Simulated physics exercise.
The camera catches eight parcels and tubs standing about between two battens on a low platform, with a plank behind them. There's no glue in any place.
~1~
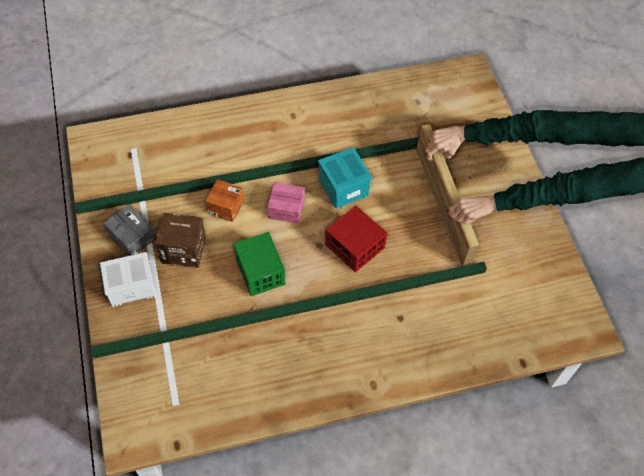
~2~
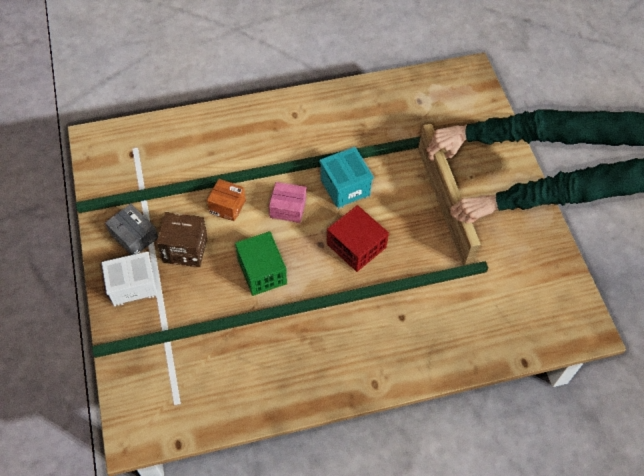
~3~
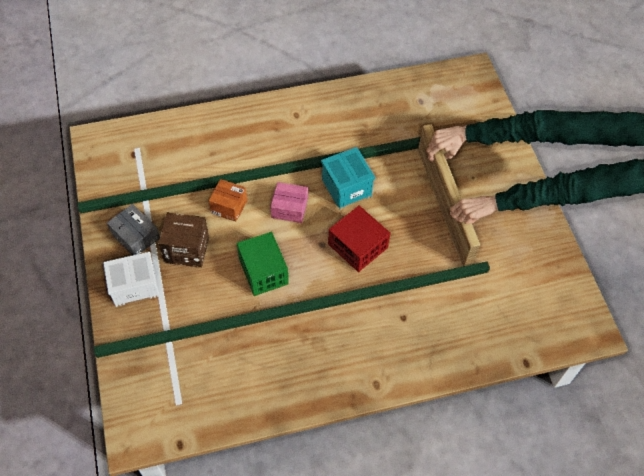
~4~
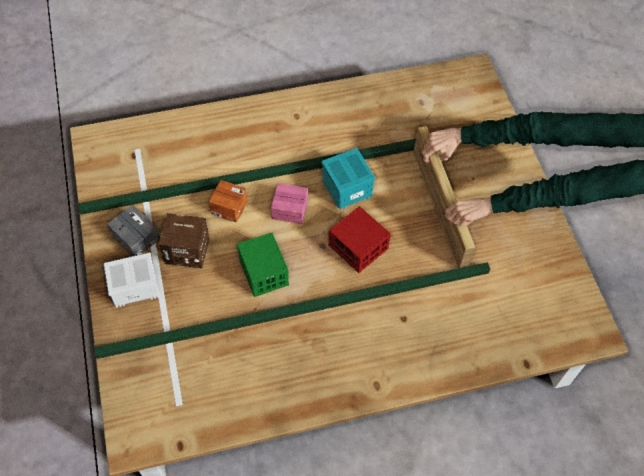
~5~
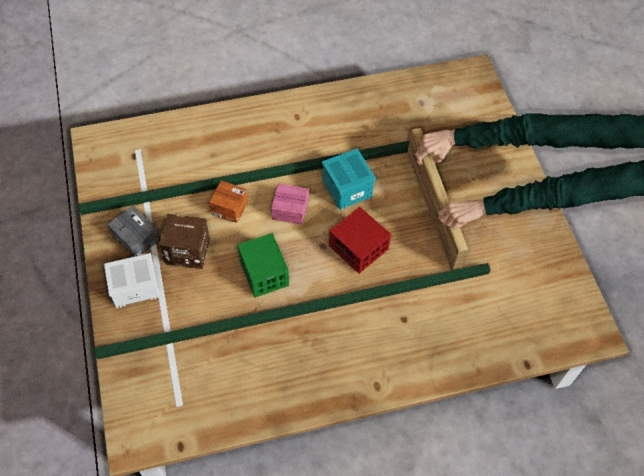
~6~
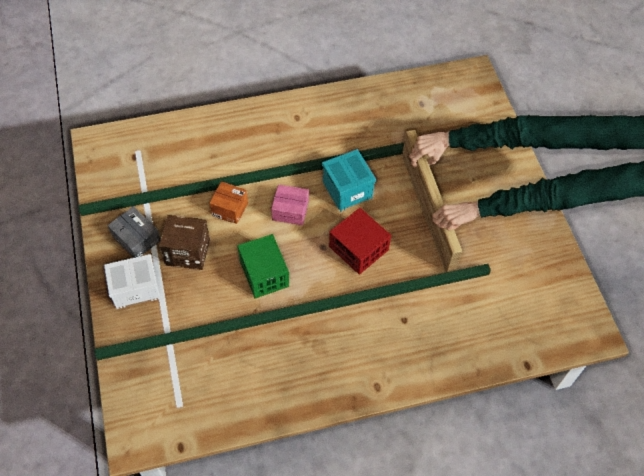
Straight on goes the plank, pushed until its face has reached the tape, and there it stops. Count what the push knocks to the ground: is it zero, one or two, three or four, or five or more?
After that push, what drops off the edge is more than two, under five.
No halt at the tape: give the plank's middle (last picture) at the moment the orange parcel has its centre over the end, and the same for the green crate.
(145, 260) and (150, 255), more or less.
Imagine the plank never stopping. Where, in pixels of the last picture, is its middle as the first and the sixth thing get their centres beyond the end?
Roughly (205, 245) and then roughly (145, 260).
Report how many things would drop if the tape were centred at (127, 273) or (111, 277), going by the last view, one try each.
Ground tally per try: 6 / 6.
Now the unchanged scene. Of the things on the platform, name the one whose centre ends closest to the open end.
It's the green crate that ends nearest.
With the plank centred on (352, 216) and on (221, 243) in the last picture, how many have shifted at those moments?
3 at one spot and 8 at the other.
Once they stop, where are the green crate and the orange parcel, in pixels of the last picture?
Roughly (96, 307); the other one roughly (92, 219).
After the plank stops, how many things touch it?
Result: 2 in all.
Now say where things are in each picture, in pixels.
White tote (129, 280); grey parcel (130, 231); brown box (181, 240); plank (446, 194); tape (153, 265), in the first frame.
Grey parcel (132, 230); orange parcel (227, 200), in the second frame.
Brown box (185, 240); red crate (359, 239), in the third frame.
White tote (133, 280); plank (442, 196), in the fourth frame.
Grey parcel (134, 232); green crate (264, 265), in the fifth frame.
White tote (133, 282); grey parcel (135, 233); brown box (185, 243); plank (430, 200); tape (157, 267), in the sixth frame.
Soon after, none off yet; white tote at rest near (133, 282); grey parcel at rest near (135, 233); brown box at rest near (185, 243).
After that, none off yet; white tote displaced a little near (112, 291); grey parcel displaced a little near (127, 229); brown box displaced about its own width near (151, 256).
In the end, the number that fall off is three or four; gone, brown box, grey parcel and white tote.
